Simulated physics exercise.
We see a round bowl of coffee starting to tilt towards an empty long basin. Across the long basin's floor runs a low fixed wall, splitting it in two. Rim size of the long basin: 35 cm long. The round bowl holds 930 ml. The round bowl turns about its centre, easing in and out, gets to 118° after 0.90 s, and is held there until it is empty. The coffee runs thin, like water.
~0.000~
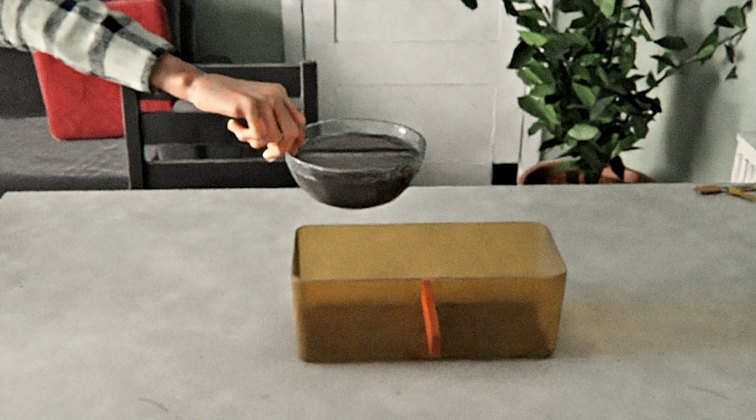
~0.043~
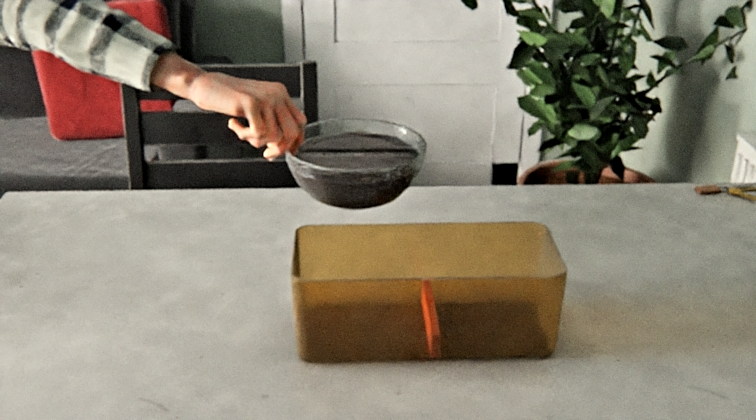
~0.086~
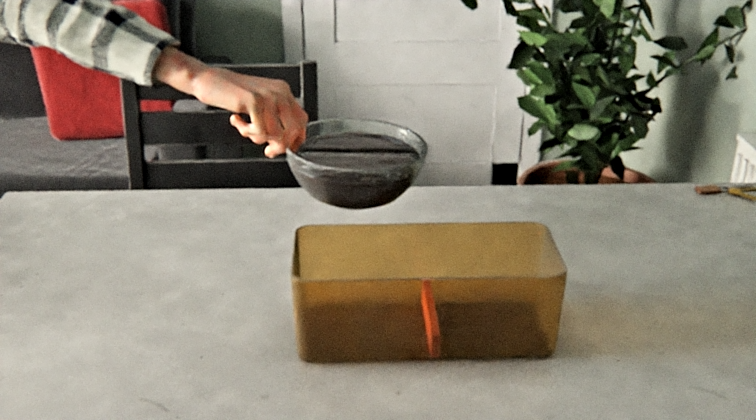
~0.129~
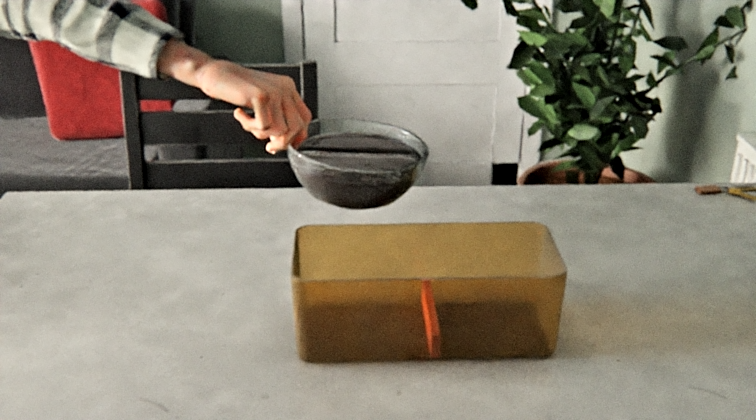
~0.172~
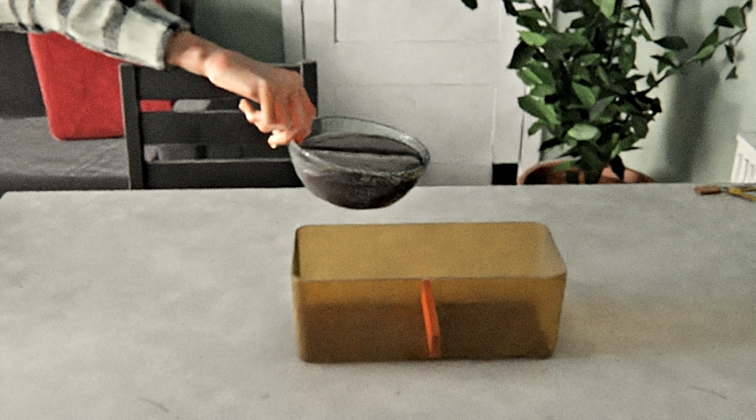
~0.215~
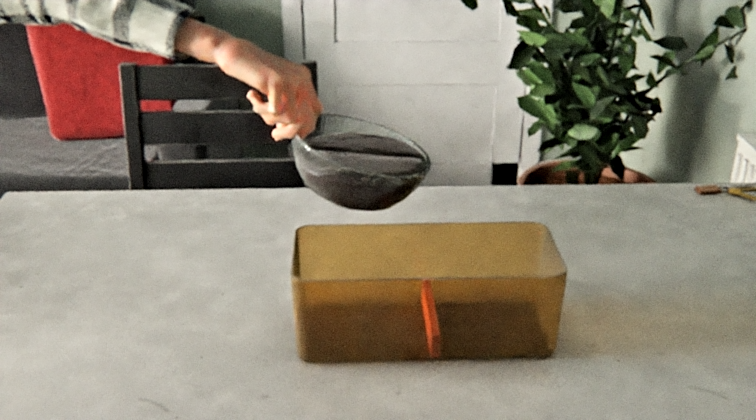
A hand slowly tilts a glass bowl of dark liquid rightward above a yellowish basin.
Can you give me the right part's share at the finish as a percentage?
Sure, about 65 percent.
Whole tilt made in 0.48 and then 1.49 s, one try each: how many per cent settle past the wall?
45 then 70 %.
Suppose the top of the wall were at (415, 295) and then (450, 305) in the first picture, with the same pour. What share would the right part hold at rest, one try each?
I'd put it at about 85 per cent for the first and about 50 per cent for the second.
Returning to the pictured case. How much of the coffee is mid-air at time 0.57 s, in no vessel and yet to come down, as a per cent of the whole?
Close to 34 per cent, I'd say.
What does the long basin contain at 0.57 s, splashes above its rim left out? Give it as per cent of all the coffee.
44 %, give or take.
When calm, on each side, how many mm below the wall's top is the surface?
For the left, around 22 mm; for the right, around 8 mm.
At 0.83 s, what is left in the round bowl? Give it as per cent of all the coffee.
Share remaining: Approx. 0 %.
After 0.57 s the tilt is 83° and 22 per cent is still to pour, 1 is left of the wall and 44 right of it.
After 0.83 s the tilt is 116° and 0 per cent is still to pour, 27 is left of the wall and 71 right of it.
After 1.10 s the tilt is 118° and 0 per cent is still to pour, 30 is left of the wall and 69 right of it.
After 1.40 s the tilt is 118° and 0 per cent is still to pour, 33 is left of the wall and 65 right of it.
In the end 34 per cent lies left of the wall, 65 right of it and 1 outside.
